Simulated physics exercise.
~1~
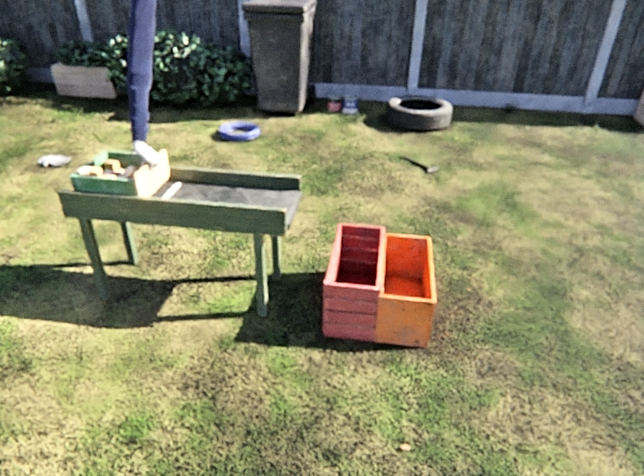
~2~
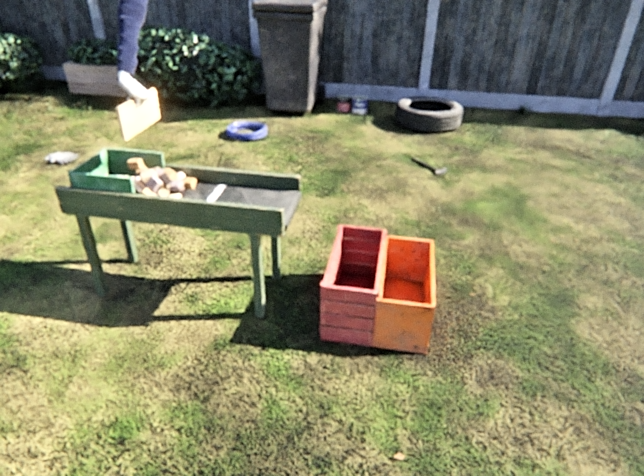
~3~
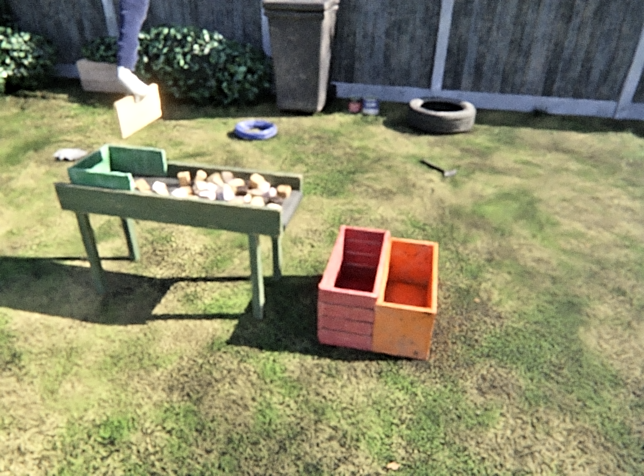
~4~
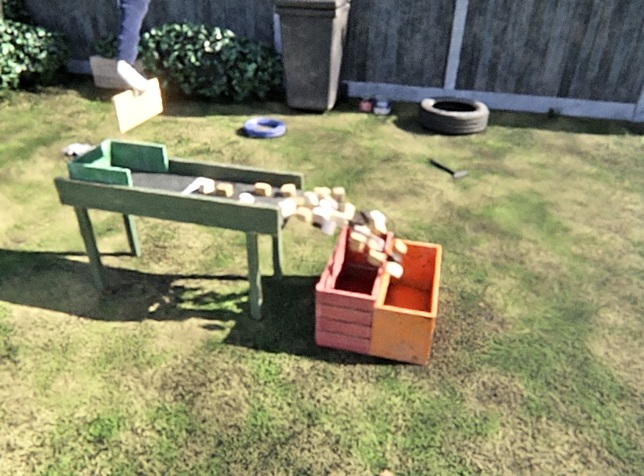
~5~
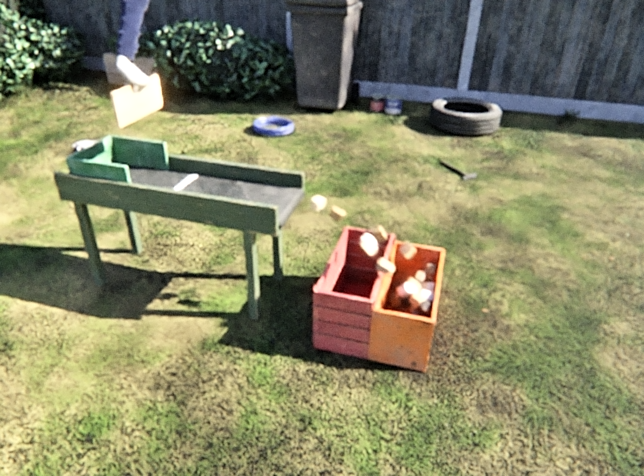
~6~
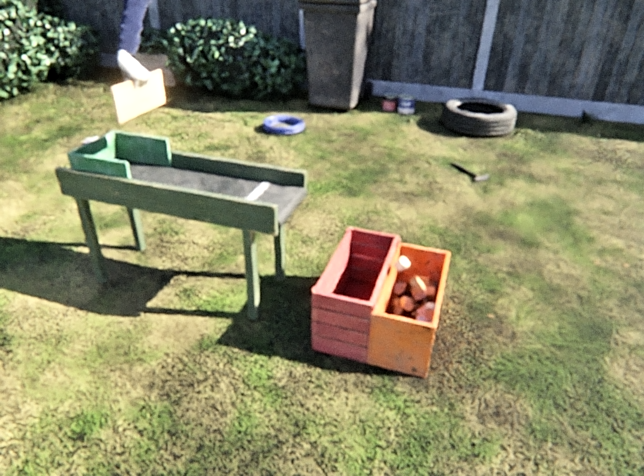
Wooden blocks spilled out of a green pen when a hand lifted its gate, rode right along the belt on a green table and flew off the end over the red tote, and they ended up piled in the orange one, leaving the belt empty.
